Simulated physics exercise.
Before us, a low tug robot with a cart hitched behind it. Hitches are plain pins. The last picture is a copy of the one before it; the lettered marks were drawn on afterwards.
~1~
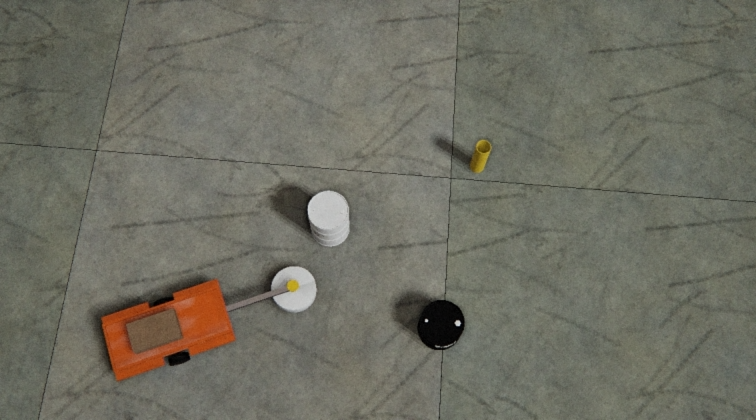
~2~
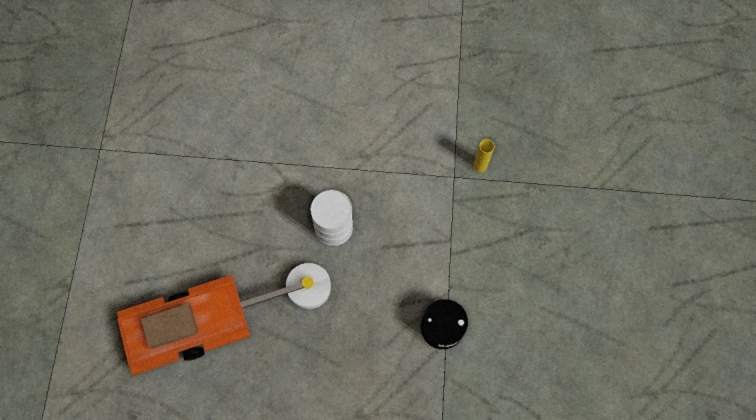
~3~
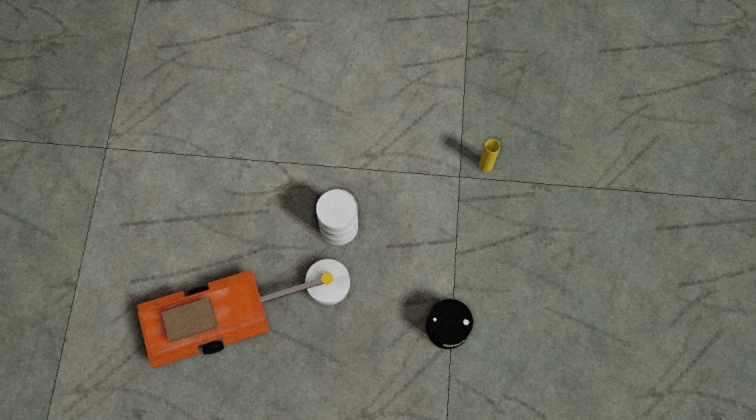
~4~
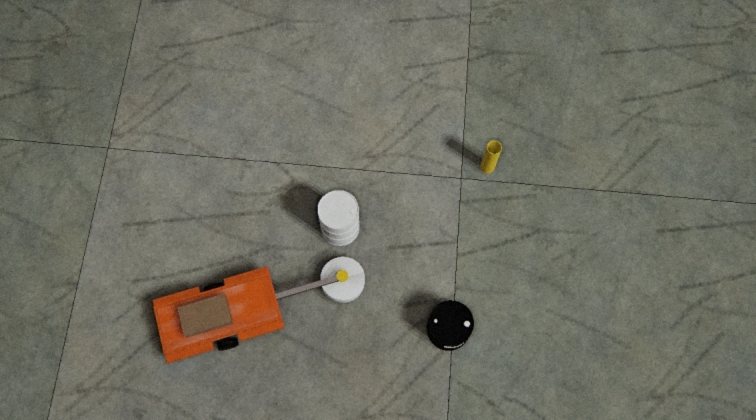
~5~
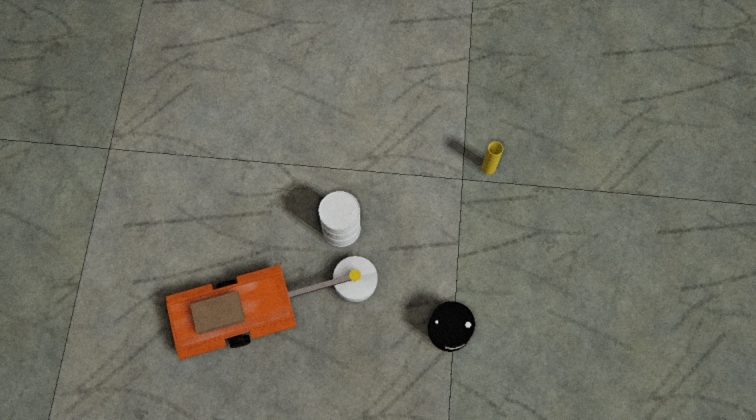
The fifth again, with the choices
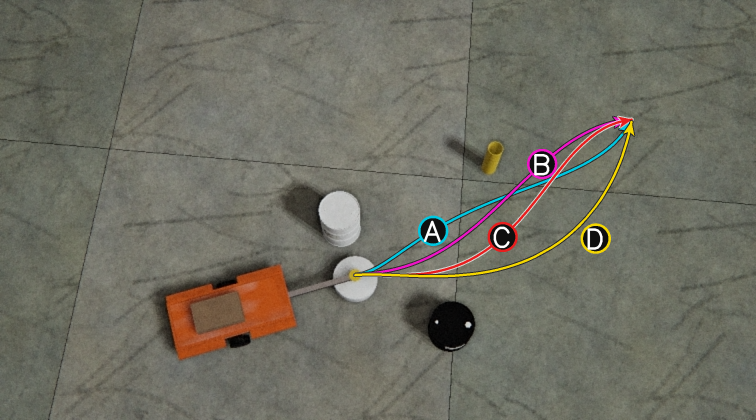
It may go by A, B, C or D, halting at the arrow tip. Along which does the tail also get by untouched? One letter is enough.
The robot should drive C.
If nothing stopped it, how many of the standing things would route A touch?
It touches one.
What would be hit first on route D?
It meets the black tub.
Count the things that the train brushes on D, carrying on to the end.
It touches one.
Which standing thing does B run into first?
First the yellow post.
On the marked copy, A from (355, 275) via (498, 200) to (631, 122); B from (355, 275) via (498, 206) to (627, 120); C from (355, 275) via (519, 220) to (632, 120); D from (355, 275) via (536, 256) to (632, 122).
Taking C. A third of the way, robot (476, 259), cart (354, 285).
Two thirds of the way, robot (554, 178), cart (459, 239).
When it is over, robot (628, 125), cart (538, 181); nothing has been touched.
As for the rest, A meets the white drum; B meets the yellow post; D meets the black tub.
